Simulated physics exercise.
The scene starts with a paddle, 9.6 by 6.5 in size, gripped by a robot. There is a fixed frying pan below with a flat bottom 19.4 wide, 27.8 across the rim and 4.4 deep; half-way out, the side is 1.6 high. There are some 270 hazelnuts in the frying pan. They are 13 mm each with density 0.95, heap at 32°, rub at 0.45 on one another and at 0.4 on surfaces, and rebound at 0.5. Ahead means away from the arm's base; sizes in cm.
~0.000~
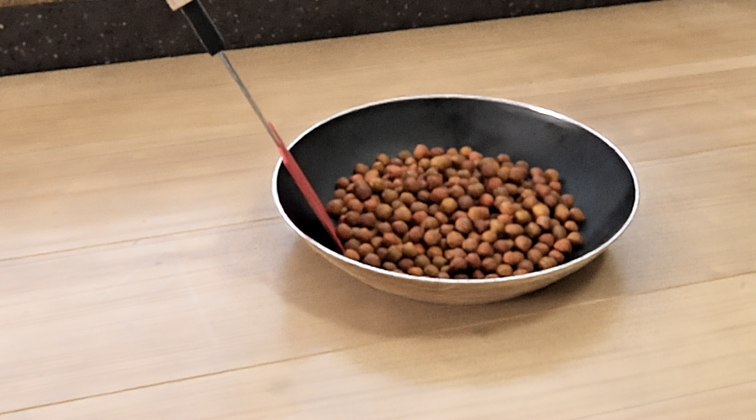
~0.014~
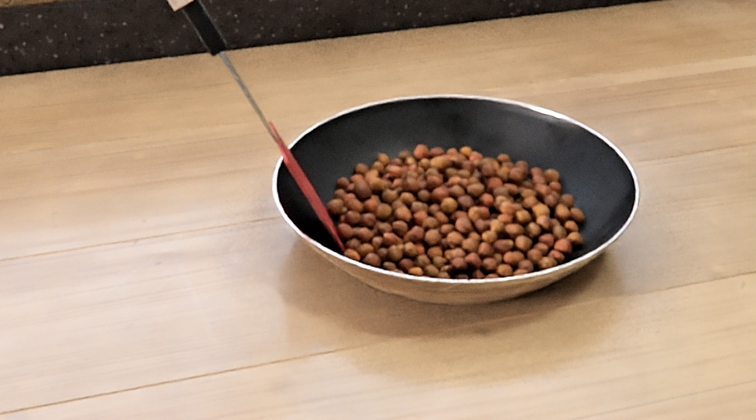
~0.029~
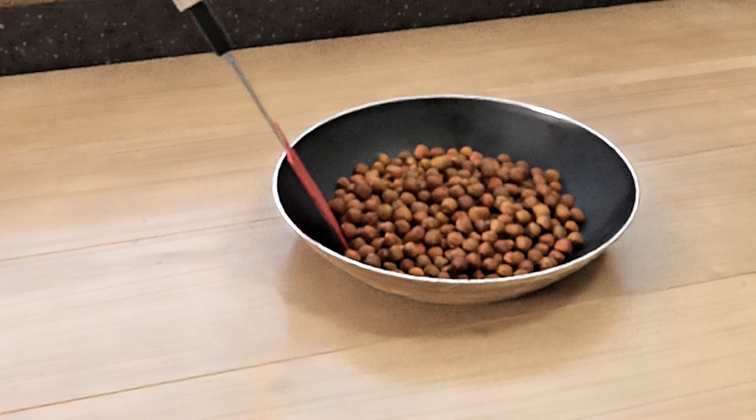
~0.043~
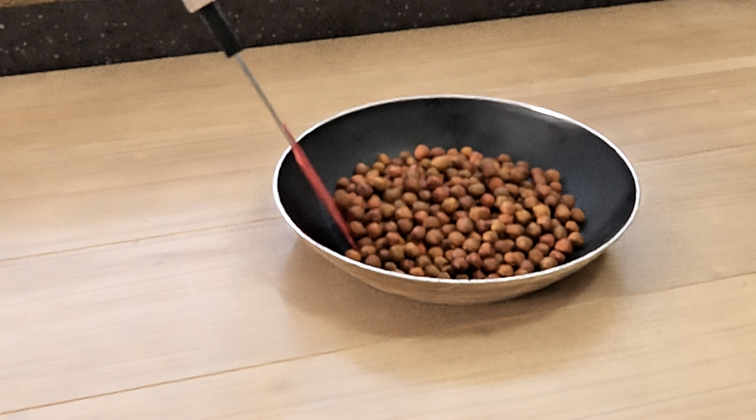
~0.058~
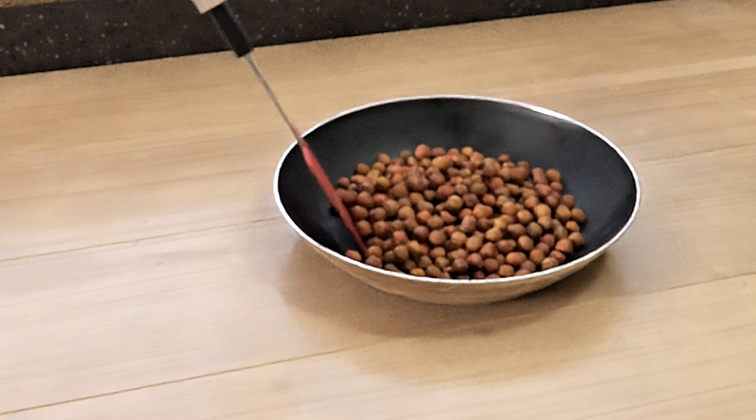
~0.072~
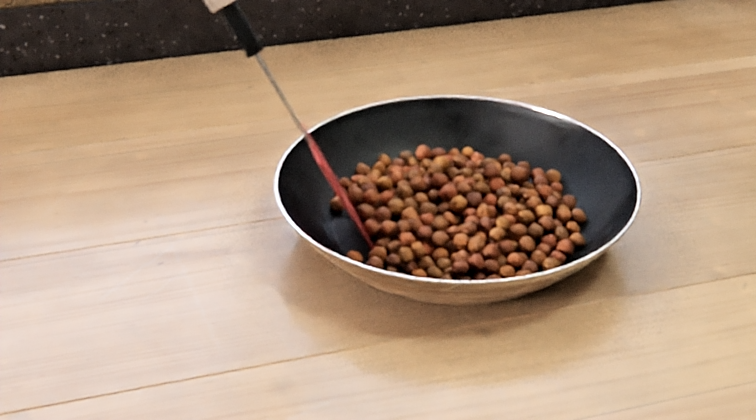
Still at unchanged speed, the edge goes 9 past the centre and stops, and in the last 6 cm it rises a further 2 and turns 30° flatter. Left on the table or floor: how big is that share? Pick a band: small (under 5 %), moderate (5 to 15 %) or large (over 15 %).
The share is small, under 5 %.
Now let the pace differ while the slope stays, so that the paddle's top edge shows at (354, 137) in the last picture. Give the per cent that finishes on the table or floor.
Some 10 percent.
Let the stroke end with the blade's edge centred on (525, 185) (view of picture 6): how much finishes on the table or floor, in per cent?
The share ending on the table or floor is about 0 per cent.
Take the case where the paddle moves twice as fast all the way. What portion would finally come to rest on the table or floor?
Estimated share: Some 5 %.
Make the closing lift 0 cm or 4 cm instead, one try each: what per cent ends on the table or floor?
Result, in order: Approx. 0 % and 0 %.
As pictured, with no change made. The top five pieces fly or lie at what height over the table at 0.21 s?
Somewhere around 4 centimetres high.
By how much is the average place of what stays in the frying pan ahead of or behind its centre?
Offset: About 4.0 cm, ahead.
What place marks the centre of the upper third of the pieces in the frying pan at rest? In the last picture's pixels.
Near (563, 177).
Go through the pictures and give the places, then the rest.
The first frame shows paddle top edge at (277, 142), sloping 65°; upper third of the load around (454, 205), from x 335 to 575, top at y 155; 273 in the frying pan.
The second frame shows paddle top edge at (278, 142), sloping 65°; upper third of the load around (454, 205), from x 335 to 575, top at y 155.
The third frame shows paddle top edge at (283, 142), sloping 65°; upper third of the load around (455, 205), from x 335 to 575, top at y 155.
The fourth frame shows paddle top edge at (292, 143), sloping 65°; upper third of the load around (455, 205), from x 340 to 575, top at y 155.
The fifth frame shows paddle top edge at (301, 143), sloping 65°; upper third of the load around (458, 204), from x 340 to 575, top at y 155.
The sixth frame shows paddle top edge at (310, 143), sloping 65°; upper third of the load around (458, 201), from x 340 to 580, top at y 155; 273 in the frying pan.
After 0.21 s, sloping 65°, highest piece 5 above the table; 273 in the frying pan.
After 0.35 s, sloping 55°, highest piece 5 above the table; 273 in the frying pan.
After 0.62 s, sloping 35°, highest piece 5 above the table; 271 in the frying pan, 2 on the table or floor.
After 1.67 s, sloping 35°, highest piece 5 above the table; 271 in the frying pan, 2 on the table or floor.
At rest, 271 in the frying pan, 2 on the table or floor. That is 1 % on the table or floor.
